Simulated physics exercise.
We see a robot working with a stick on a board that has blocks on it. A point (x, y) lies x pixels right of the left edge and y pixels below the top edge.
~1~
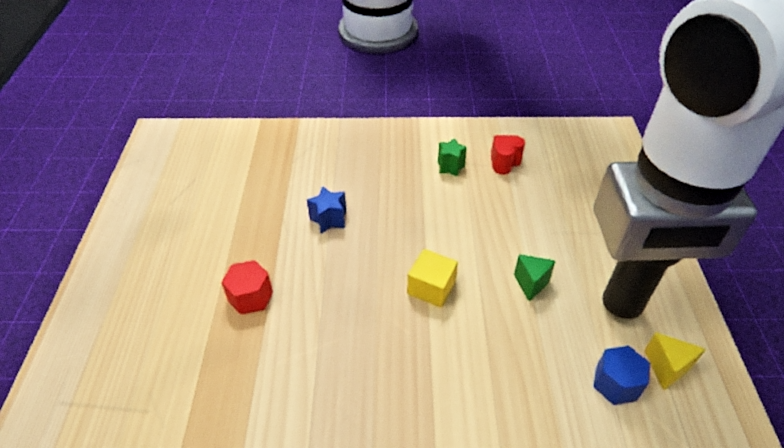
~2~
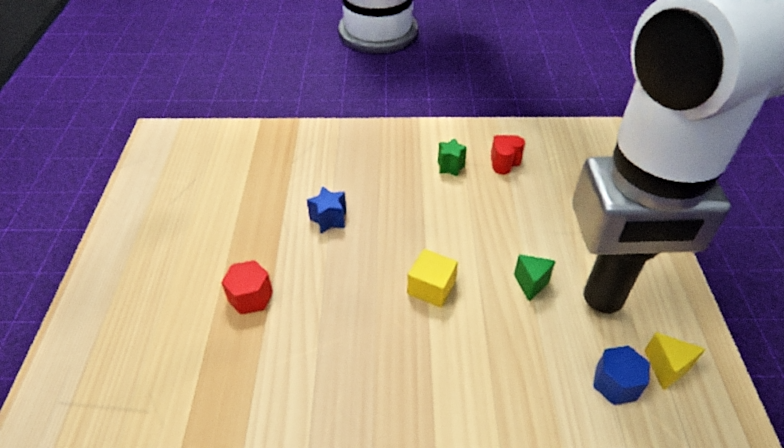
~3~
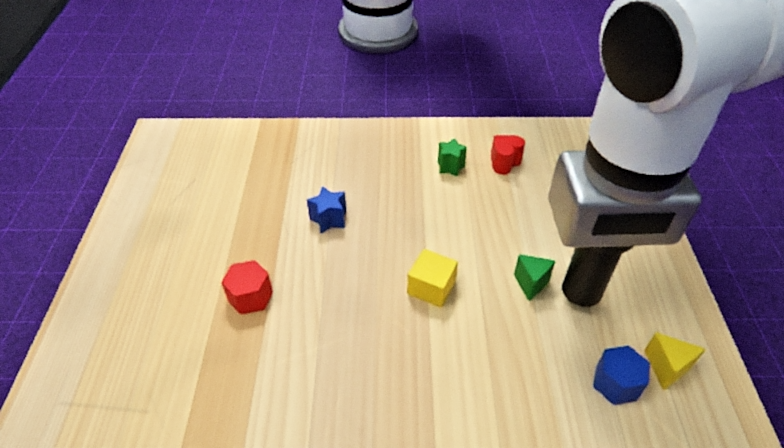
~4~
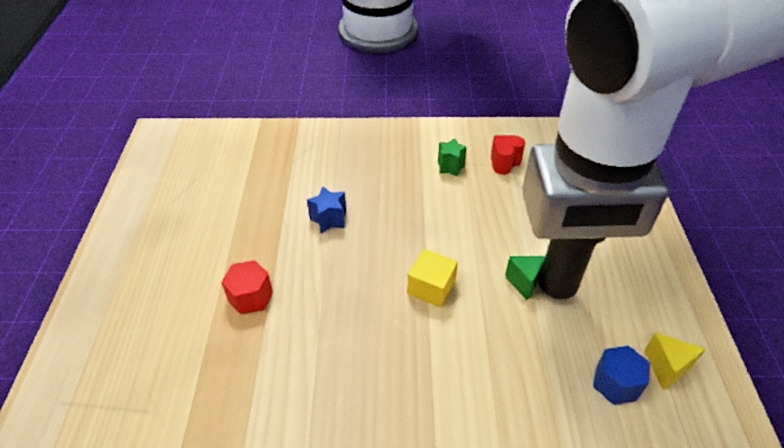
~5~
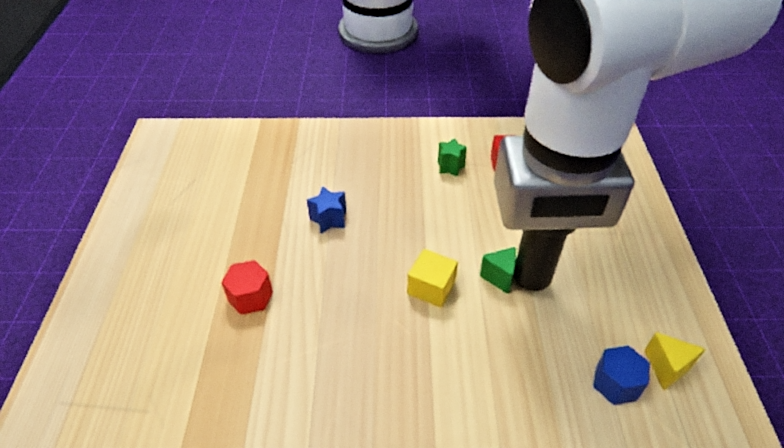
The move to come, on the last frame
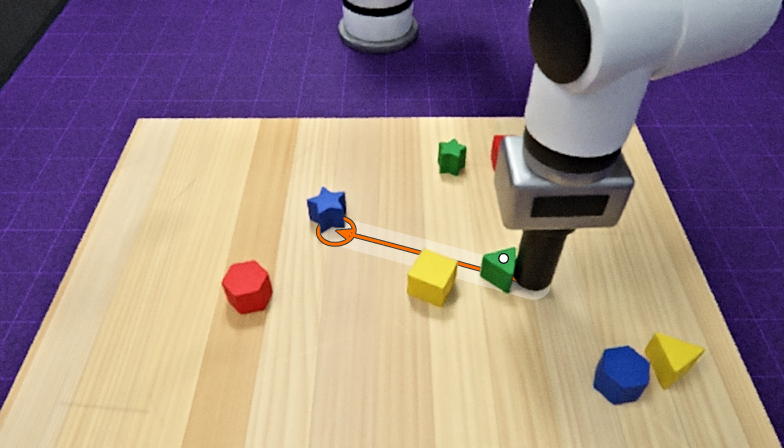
Robot arm moving a black stick left across a wooden board, meeting a green triangular block and pushing it left.
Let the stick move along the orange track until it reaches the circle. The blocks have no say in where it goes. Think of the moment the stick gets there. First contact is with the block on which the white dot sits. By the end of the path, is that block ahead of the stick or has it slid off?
At that point it is up front.
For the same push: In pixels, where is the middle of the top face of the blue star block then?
If I read the scene right, the answer is (312, 189).
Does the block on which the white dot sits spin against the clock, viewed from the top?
I expect so.
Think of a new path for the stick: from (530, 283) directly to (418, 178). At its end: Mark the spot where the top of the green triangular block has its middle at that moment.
The middle of its top is at (480, 248).
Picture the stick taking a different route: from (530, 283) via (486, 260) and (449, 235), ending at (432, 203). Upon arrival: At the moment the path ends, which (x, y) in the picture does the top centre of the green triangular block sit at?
Its top centre is at about (436, 237).
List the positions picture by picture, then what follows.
The first picture shows stick's lower end at (623, 302); blue star block at (327, 199); yellow four-sided block at (433, 267); green triangular block at (537, 265).
The second picture shows stick at (603, 297); blocks still.
The third picture shows stick at (582, 291); blocks still.
The fourth picture shows stick at (558, 284); green triangular block at (529, 264).
The fifth picture shows stick at (533, 275); blue star block at (327, 199); yellow four-sided block at (433, 267); green triangular block at (504, 258).
Drawn move, in a line from (530, 283) to (336, 231); the dot is on the green triangular block.
What follows on the original path. One third of the way, stick at (463, 256); green triangular block at (433, 242), turned 15° anticlockwise.
Two thirds of the way, stick at (397, 238); green triangular block at (366, 225), turned 15° anticlockwise.
At the end, stick at (335, 222); blue star block at (312, 189), turned 15° clockwise; yellow four-sided block still; green triangular block at (304, 213), turned 20° anticlockwise.
